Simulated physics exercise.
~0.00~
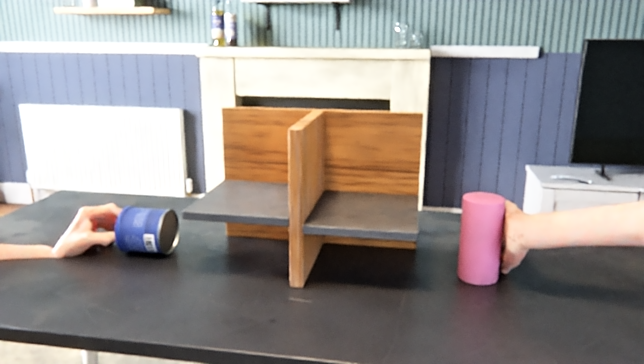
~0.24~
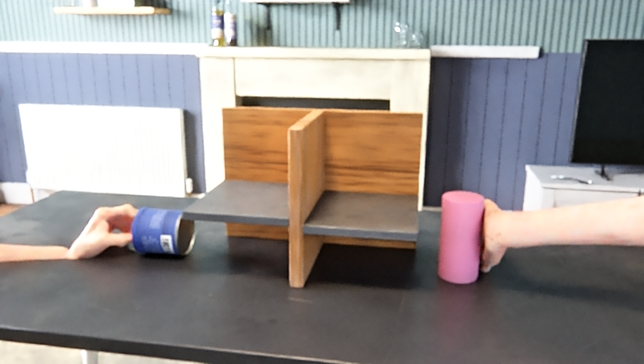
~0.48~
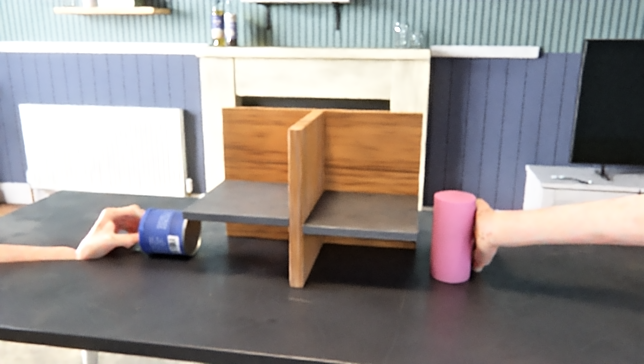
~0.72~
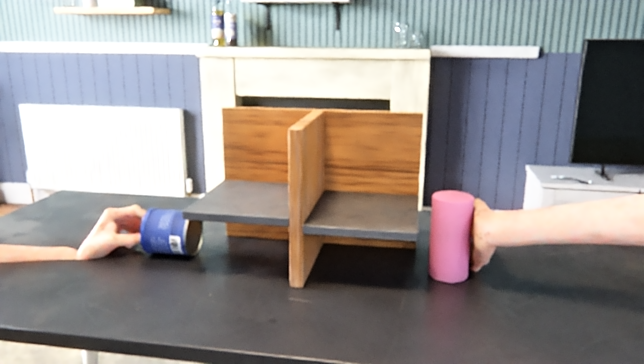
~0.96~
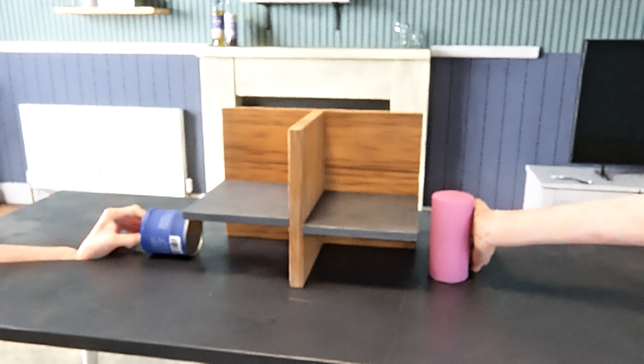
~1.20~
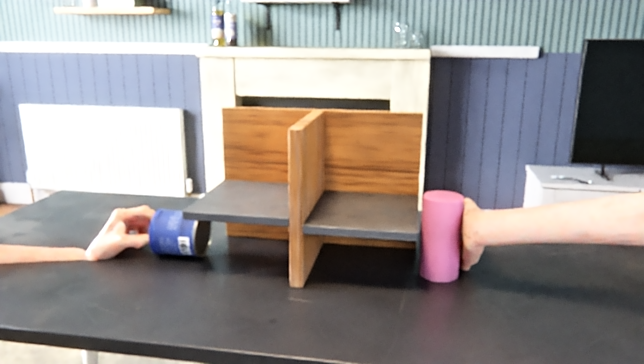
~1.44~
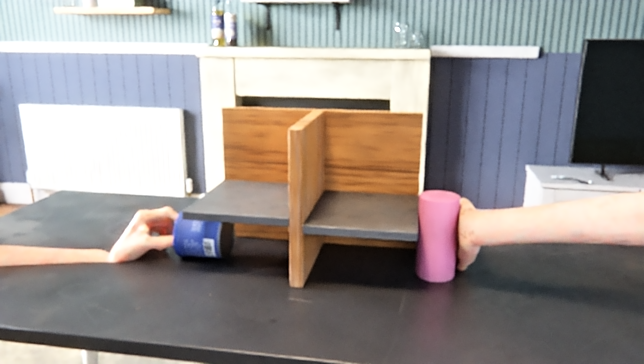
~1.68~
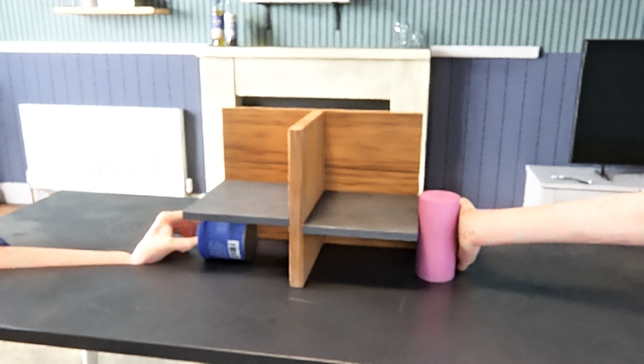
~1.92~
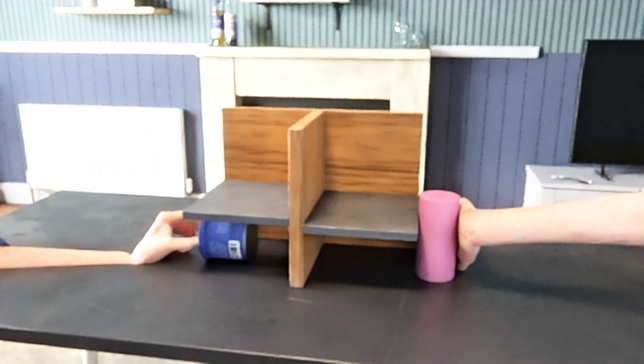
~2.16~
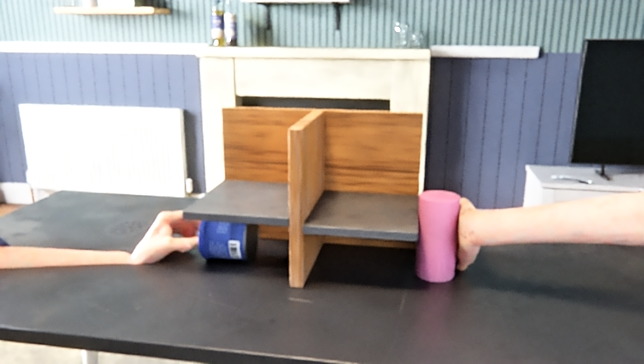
Blue tin lying on its side and upright pink candle pushed inward by hands, tin sliding under shelf, candle stopping at its edge.
